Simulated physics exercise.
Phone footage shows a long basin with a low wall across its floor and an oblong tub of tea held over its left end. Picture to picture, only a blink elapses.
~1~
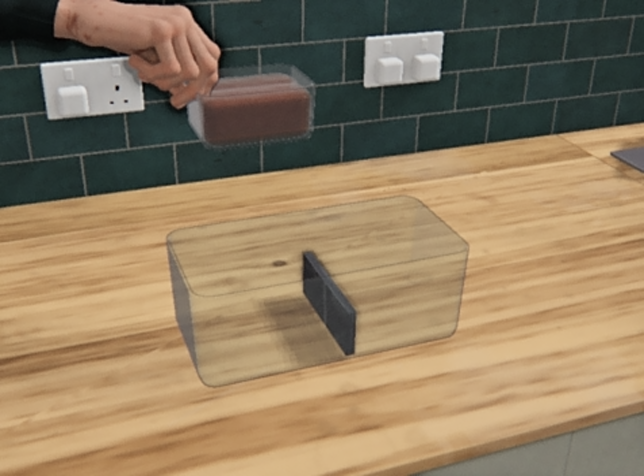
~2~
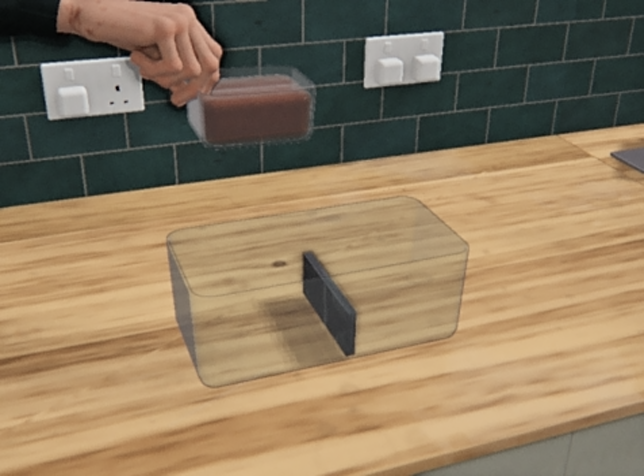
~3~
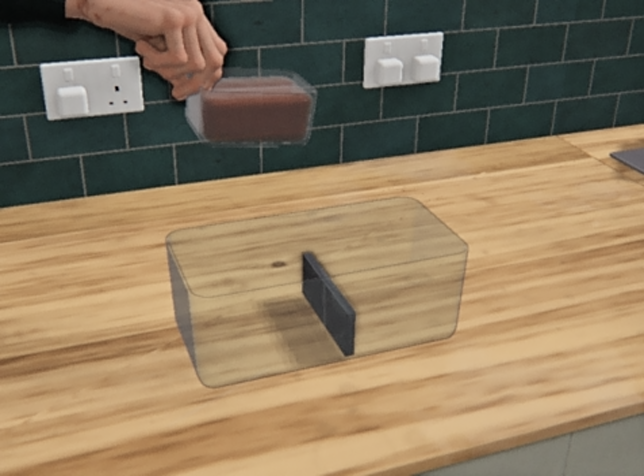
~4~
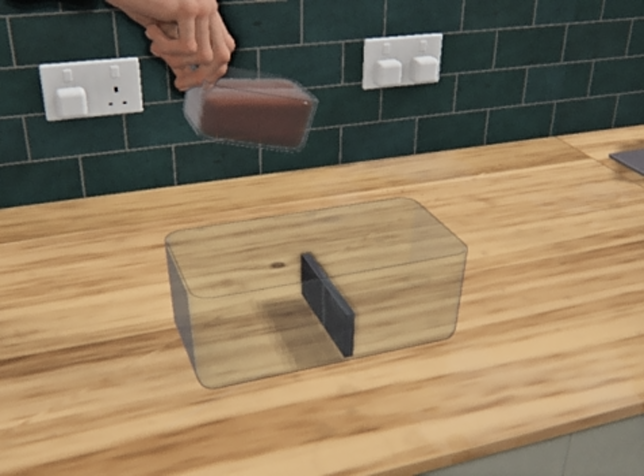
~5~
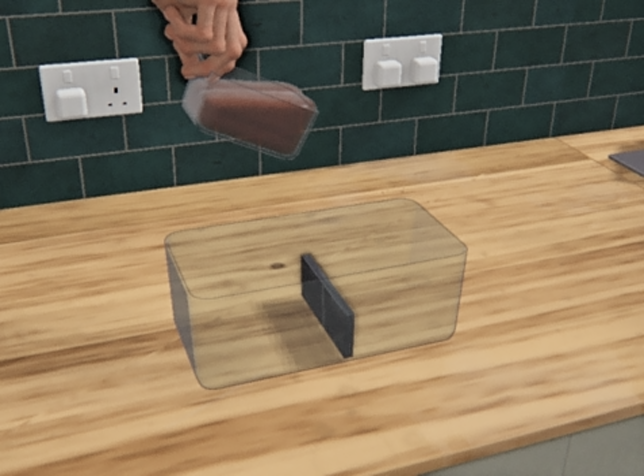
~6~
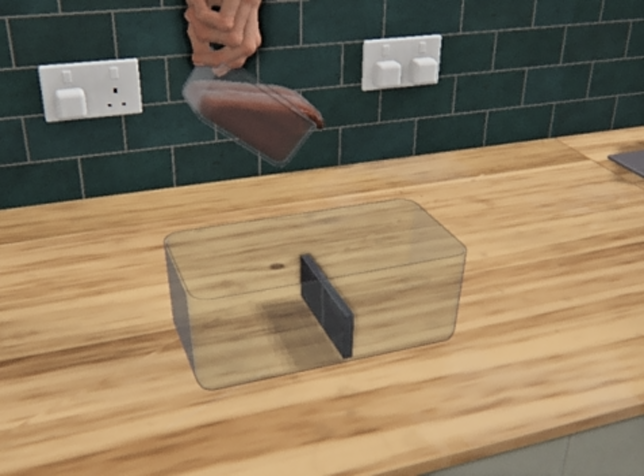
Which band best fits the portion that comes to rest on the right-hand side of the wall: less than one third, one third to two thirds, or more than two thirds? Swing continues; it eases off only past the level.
It is more than two thirds.
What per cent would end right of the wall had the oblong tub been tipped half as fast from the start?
It comes to about 80 per cent.
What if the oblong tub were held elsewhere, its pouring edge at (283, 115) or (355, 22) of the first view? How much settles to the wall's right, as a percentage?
You'd get around 45 per cent and then around 85 per cent.
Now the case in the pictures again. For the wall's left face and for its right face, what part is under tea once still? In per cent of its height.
Left of the wall 10 %, right of the wall 30 %.
A moment on, the oblong tub is tipped right over and 8 per cent is still to pour, 0 is left of the wall and 40 right of it.
Next, the oblong tub is tipped right over and 0 per cent is still to pour, 16 is left of the wall and 79 right of it.
Then the oblong tub is tipped right over and 0 per cent is still to pour, 21 is left of the wall and 77 right of it.
Later the oblong tub is tipped right over and 0 per cent is still to pour, 21 is left of the wall and 77 right of it.
In the end 21 per cent lies left of the wall, 77 right of it and 1 outside.
